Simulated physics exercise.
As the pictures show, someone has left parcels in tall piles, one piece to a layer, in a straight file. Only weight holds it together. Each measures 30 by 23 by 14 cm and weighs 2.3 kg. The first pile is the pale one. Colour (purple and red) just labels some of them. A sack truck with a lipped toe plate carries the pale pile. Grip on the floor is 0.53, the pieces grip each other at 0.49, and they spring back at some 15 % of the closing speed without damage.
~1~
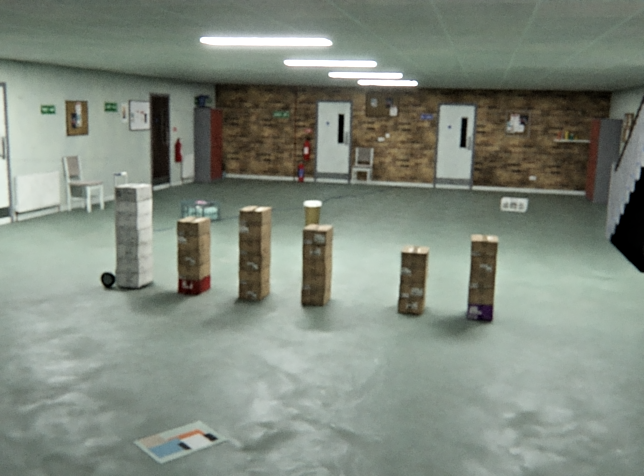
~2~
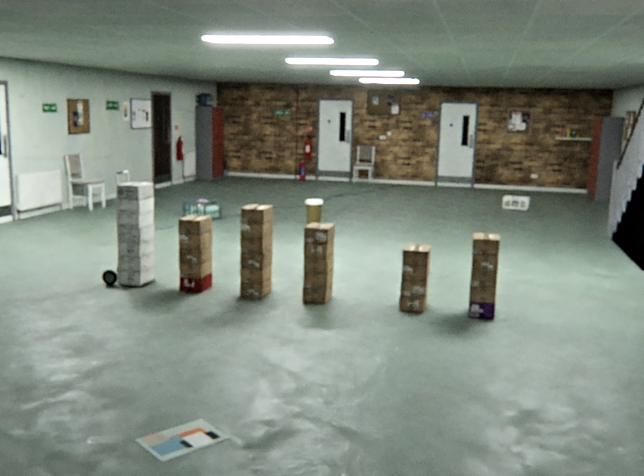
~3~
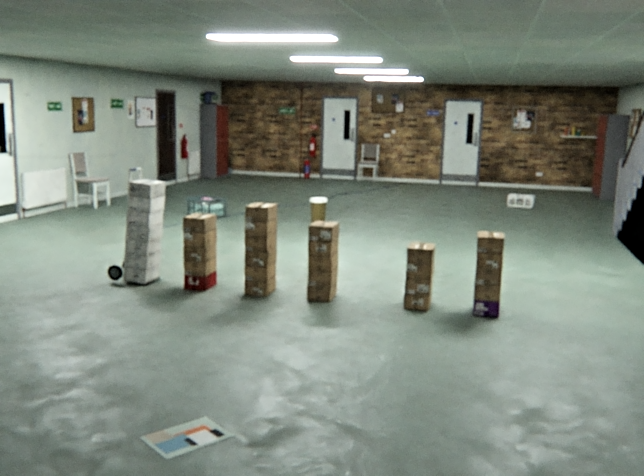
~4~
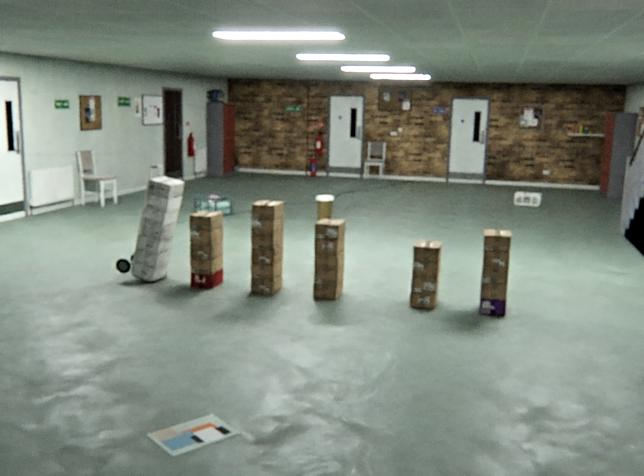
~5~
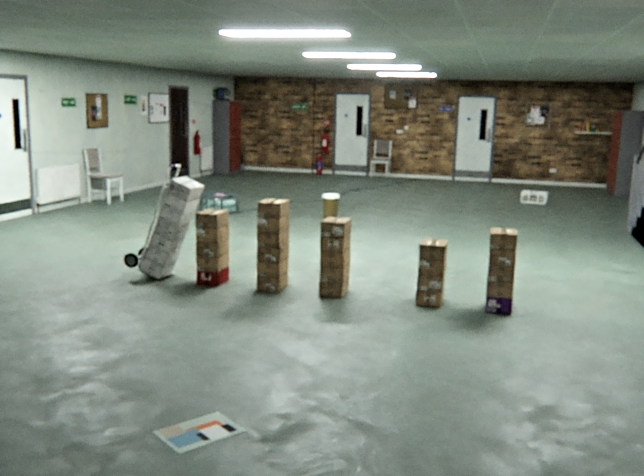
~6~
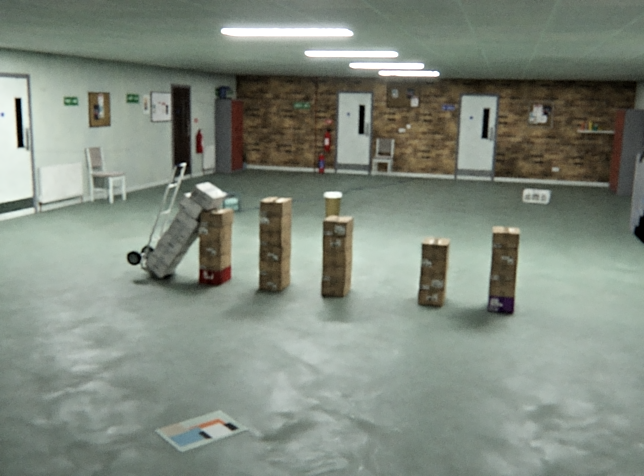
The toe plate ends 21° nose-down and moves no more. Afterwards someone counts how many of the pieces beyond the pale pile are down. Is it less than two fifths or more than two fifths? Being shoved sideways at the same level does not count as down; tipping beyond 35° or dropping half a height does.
Upwards of two fifths of them.
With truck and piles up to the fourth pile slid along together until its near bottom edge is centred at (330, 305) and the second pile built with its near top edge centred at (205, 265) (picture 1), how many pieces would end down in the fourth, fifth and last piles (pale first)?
Then fourth 0, fifth 0, last 0.
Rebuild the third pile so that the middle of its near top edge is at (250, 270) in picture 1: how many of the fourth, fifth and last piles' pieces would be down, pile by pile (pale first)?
Then fourth 0, fifth 0, last 0.
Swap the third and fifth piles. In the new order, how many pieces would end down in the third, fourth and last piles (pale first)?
In that case third 3, fourth 0, last 0.
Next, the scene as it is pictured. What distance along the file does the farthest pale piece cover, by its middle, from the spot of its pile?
About 105 cm.
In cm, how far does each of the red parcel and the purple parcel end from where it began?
Moved: Red 5, purple 0.
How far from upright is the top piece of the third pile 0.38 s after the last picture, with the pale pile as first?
Roughly 0° from upright.
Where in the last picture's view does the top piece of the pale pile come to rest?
Around (255, 242).
Then, 0.38 s later than the last frame, 7 of the pale pile down; none of the 25 other parcels down, 5 disturbed; red parcel tilted 17°.
Then, 0.86 s later than the last frame, 7 of the pale pile down; 4 of the 25 other parcels down; red parcel moved 27 mm.
Then, 1.66 s later than the last frame, 7 of the pale pile down; 15 of the 25 other parcels down; red parcel moved 30 mm.
When it is over, 7 of the pale pile down; 15 of the 25 other parcels down; red parcel moved 30 mm; purple parcel unmoved. That is 60 per cent. In pixels of the last frame, middles, red parcel near (218, 274), purple parcel near (501, 300).
